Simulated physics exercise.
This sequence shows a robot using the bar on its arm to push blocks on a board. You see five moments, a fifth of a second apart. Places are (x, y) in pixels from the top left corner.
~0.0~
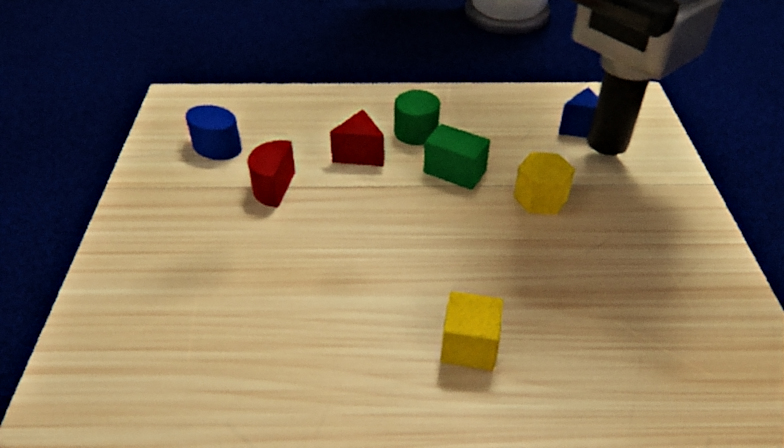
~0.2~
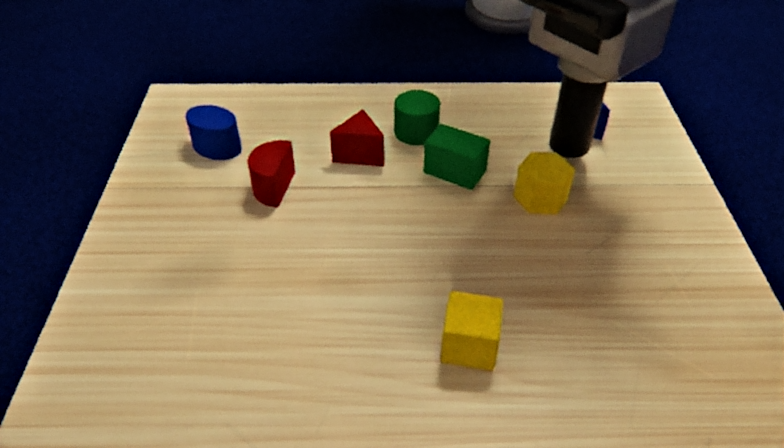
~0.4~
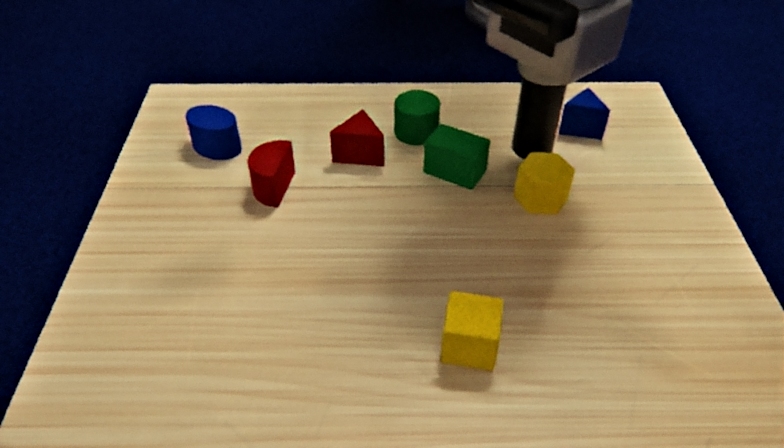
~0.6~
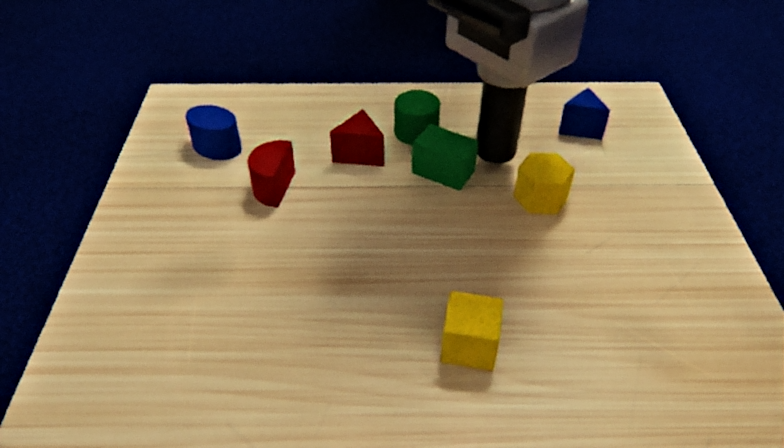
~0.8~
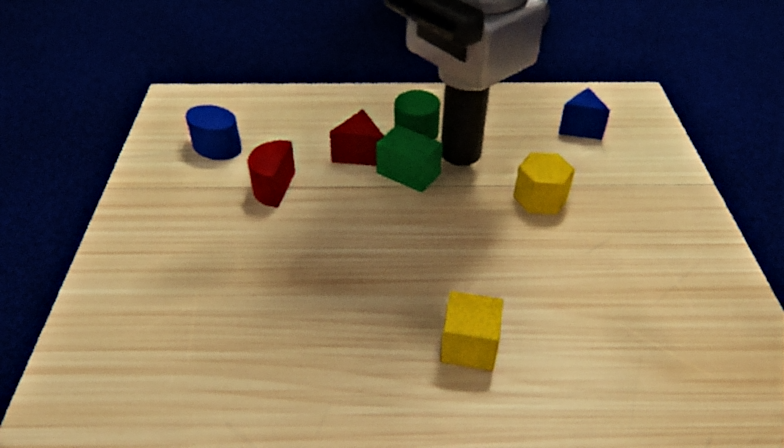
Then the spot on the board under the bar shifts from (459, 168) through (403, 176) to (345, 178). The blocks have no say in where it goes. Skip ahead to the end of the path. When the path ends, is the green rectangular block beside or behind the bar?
Final answer: No.
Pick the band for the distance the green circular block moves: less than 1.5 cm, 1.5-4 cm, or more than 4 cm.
The answer will be the short band, under 1.5 cm.
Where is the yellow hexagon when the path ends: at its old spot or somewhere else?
By the last moment, the yellow hexagon will still be in its place.
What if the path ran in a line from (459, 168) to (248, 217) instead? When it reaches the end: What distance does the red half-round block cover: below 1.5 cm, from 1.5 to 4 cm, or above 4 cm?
It moves quite far, over 4 cm.
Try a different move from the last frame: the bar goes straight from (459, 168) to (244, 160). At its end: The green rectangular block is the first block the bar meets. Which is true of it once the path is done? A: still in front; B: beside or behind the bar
I choose B.
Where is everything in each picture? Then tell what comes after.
Bar tip (608, 143); block tops, red half-round block (268, 156); red triangular piece (359, 125); green rectangular block (458, 140); green circular block (417, 101); yellow hexagon (547, 167), in the first frame.
Bar (569, 146); blocks unchanged, in the second frame.
Bar (532, 149); blocks unchanged, in the third frame.
Bar (496, 151); green rectangular block (446, 140), in the fourth frame.
Bar (461, 153); red half-round block (268, 156); red triangular piece (359, 125); green rectangular block (409, 142); green circular block (417, 101); yellow hexagon (547, 167), in the fifth frame.
On the path given first. One third of the way, bar (422, 159); red triangular piece (341, 121), turned 50° clockwise; green rectangular block (369, 147).
Two thirds of the way, bar (383, 162); red triangular piece (336, 120), turned 70° clockwise; green rectangular block (342, 152), turned 30° clockwise.
At the end, bar (344, 162); red half-round block (264, 155), turned 15° anticlockwise; red triangular piece (333, 119), turned 85° clockwise; green rectangular block (303, 154), turned 45° clockwise; green circular block in place; yellow hexagon in place.
